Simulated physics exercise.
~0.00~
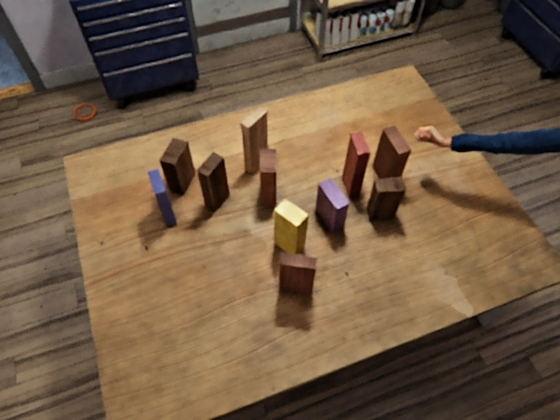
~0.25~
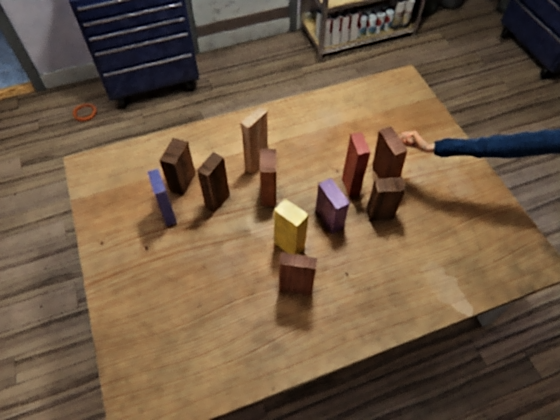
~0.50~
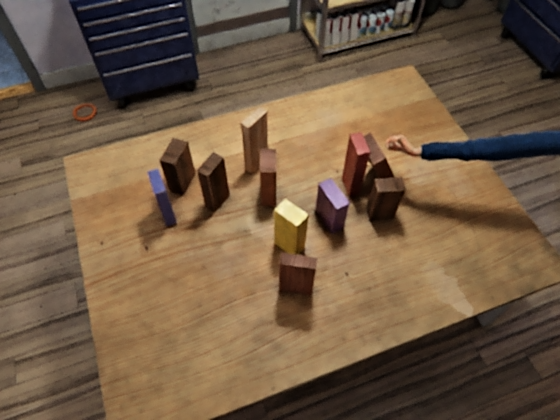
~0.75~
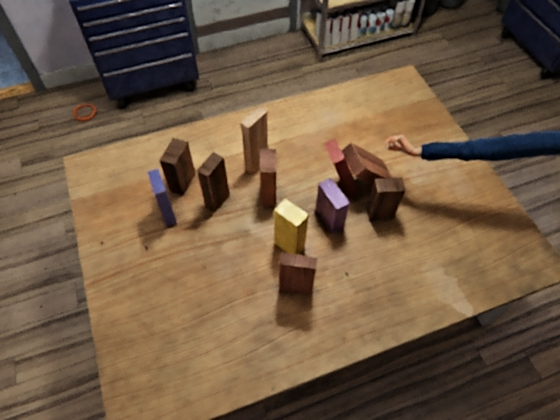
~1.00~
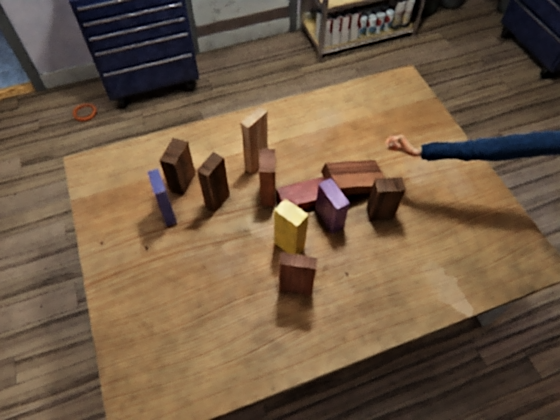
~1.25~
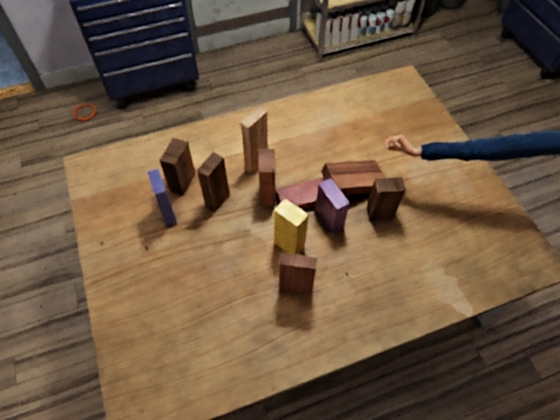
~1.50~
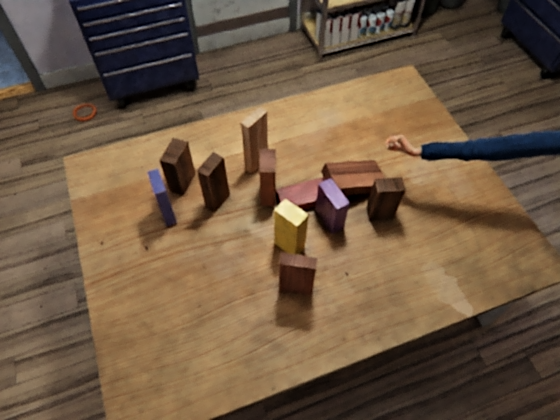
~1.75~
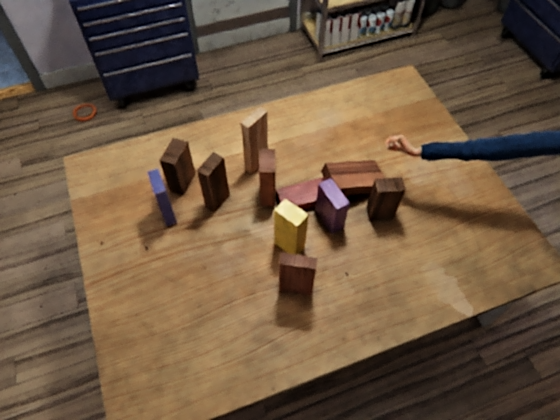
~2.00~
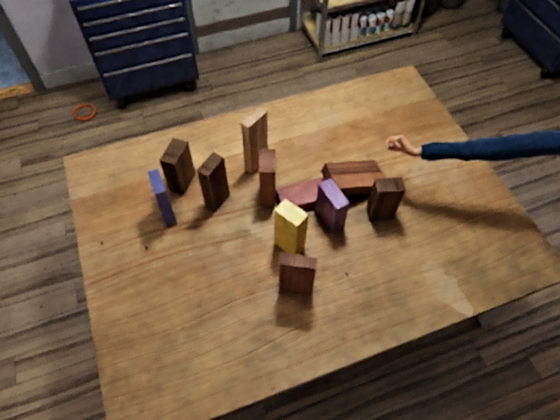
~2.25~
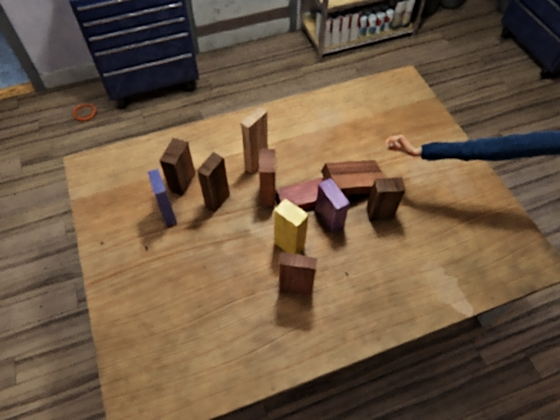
In the video, a hand reaches in from the right and pushes a reddish-brown block on a wooden table, tipping it leftward into a red block. Both fall and lie flat, while the purple, yellow, blue and other blocks remain standing.
